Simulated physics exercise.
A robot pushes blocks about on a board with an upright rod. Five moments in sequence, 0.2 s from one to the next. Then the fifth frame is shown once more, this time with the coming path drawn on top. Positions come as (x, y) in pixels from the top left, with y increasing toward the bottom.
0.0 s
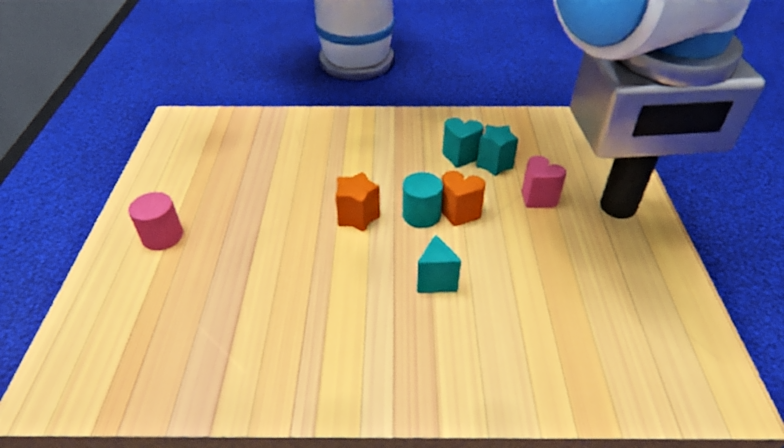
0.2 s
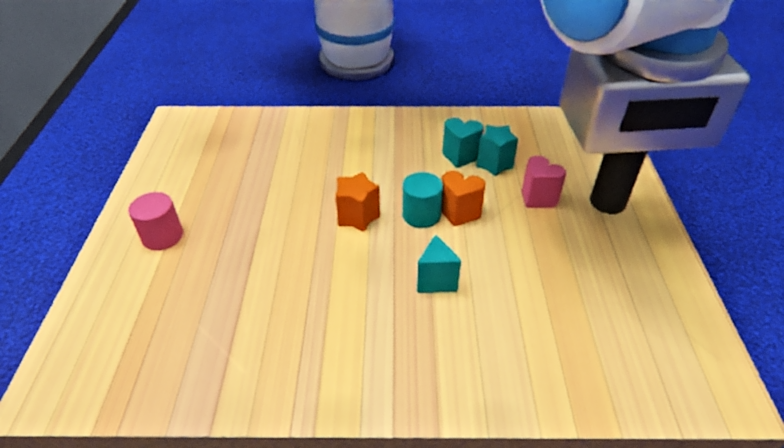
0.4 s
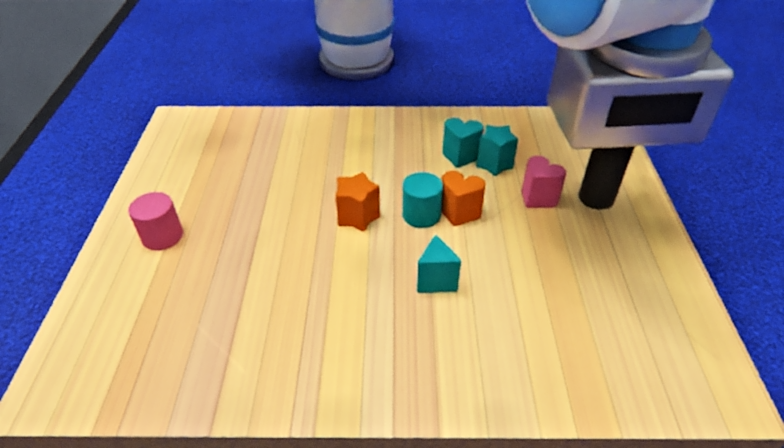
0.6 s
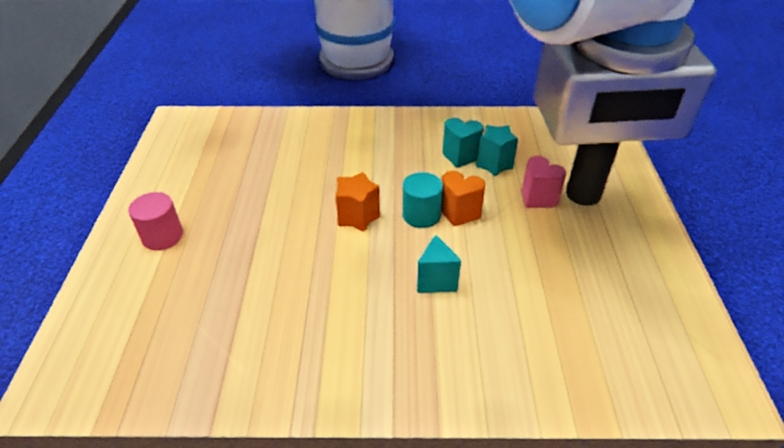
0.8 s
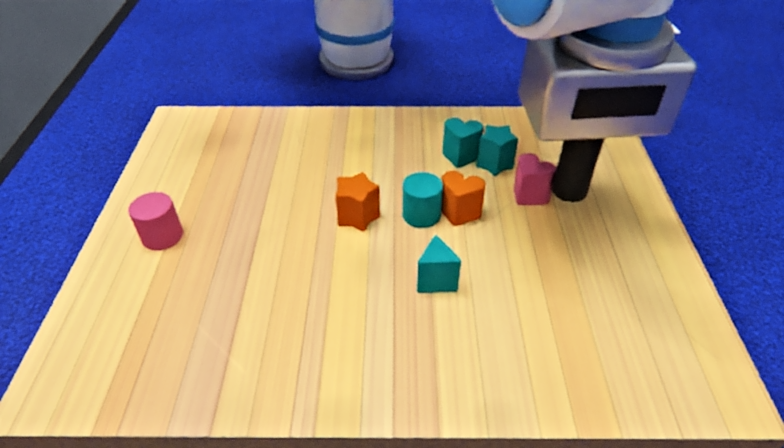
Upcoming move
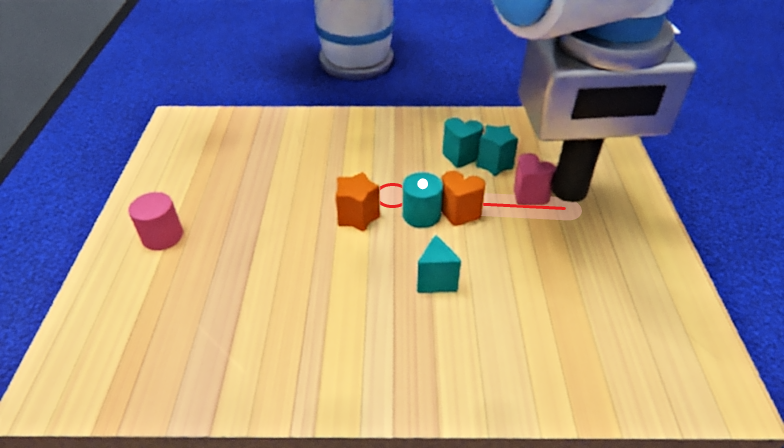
A robot arm holds a black rod upright over the right side of a pale wooden board on blue carpet, seen from above by a still camera. A pink cylinder sits at left, with an orange star, orange heart and turquoise blocks around the middle. The rod slides left and nudges a pink heart slightly left, while the other blocks stay still.
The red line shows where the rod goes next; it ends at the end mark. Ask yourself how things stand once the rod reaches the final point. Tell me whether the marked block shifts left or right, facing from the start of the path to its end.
Taking start-to-end as forward, the block's sideways shift goes to the left.
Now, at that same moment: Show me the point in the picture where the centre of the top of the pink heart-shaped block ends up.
That would be at about pixel (471, 152).
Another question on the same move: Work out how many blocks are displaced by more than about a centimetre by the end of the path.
3 or more.
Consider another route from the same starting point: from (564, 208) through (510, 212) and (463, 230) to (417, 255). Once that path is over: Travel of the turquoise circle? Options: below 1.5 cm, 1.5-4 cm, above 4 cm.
The best fit is 1.5 to 4 cm.
The line goes from (564, 208) through (477, 204) to (393, 195); the dot is on the turquoise circle.
The first path, step by step. One third of the way, rod at (509, 188); turquoise star at (496, 131), turned 20° clockwise; pink heart-shaped block at (489, 154), turned 55° clockwise.
Two thirds of the way, rod at (450, 185); orange star at (342, 190), turned 30° clockwise; turquoise circle at (381, 191); orange heart-shaped block at (414, 179); turquoise star at (496, 131), turned 20° clockwise; pink heart-shaped block at (471, 152).
At the end, rod at (392, 178); orange star at (317, 196), turned 65° clockwise; turquoise circle at (350, 209); orange heart-shaped block at (366, 184), turned 55° anticlockwise; turquoise star at (496, 131), turned 20° clockwise; pink heart-shaped block at (471, 152), turned 130° clockwise.
